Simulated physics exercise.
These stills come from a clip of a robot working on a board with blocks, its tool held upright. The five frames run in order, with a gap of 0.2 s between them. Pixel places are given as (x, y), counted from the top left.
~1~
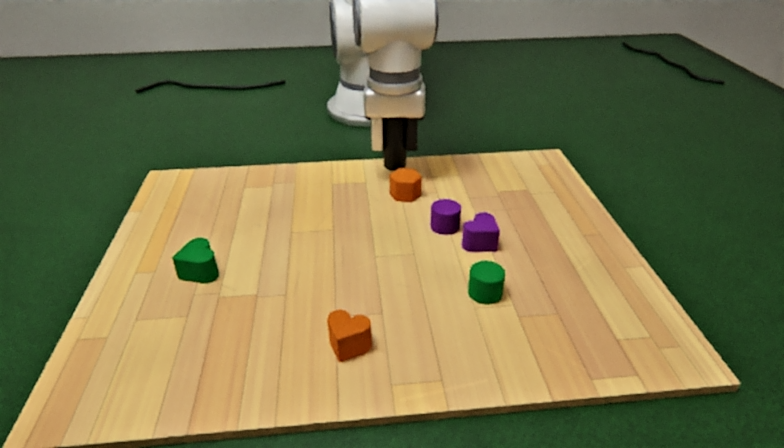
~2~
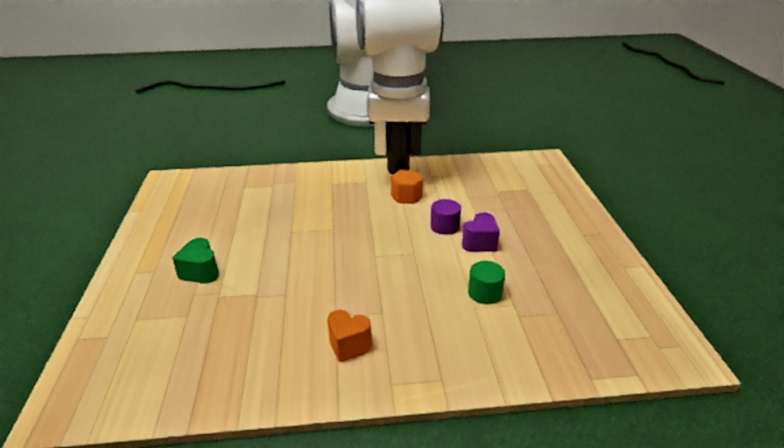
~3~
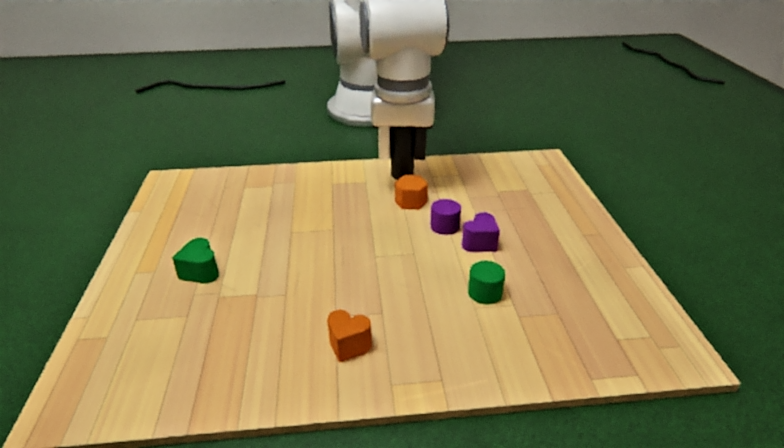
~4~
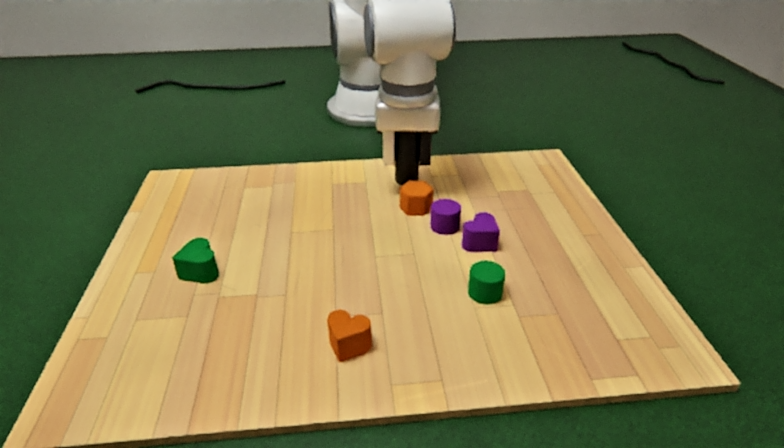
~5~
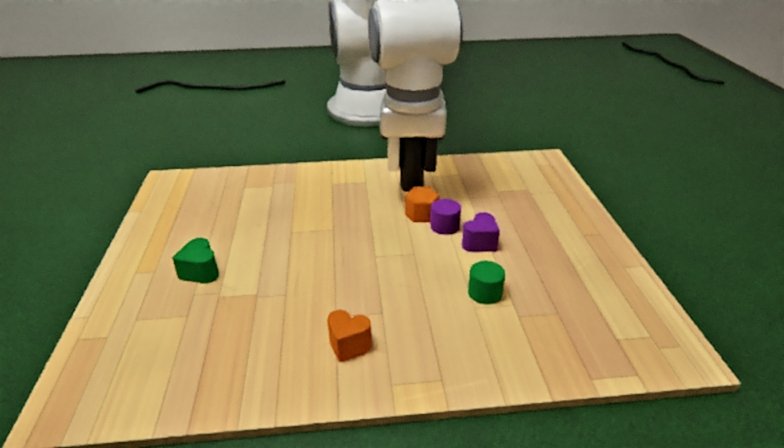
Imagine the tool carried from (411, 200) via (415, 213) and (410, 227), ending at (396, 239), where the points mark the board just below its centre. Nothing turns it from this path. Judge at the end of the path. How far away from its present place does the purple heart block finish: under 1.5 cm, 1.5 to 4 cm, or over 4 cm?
Shift of under 1.5 cm.
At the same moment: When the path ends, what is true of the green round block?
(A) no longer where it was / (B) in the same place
The answer is B.
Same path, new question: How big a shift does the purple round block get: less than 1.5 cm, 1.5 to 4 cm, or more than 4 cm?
Medium: 1.5 to 4 cm.
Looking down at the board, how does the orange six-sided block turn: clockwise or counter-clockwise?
I'd predict that, seen from above, the orange six-sided block rotates counter-clockwise.
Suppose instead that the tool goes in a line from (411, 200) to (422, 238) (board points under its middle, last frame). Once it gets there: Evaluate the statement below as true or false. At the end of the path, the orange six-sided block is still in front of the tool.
True
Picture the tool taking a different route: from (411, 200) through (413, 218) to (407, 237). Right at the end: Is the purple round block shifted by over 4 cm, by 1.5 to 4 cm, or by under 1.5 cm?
Ends 1.5 to 4 cm away.
On the path given first. Halfway along, tool (415, 207); orange six-sided block (425, 215), turned 25° anticlockwise; purple round block (457, 213).
At the end, tool (396, 226); orange six-sided block (426, 224), turned 50° anticlockwise; purple round block (457, 213); purple heart block not moved; green round block not moved.
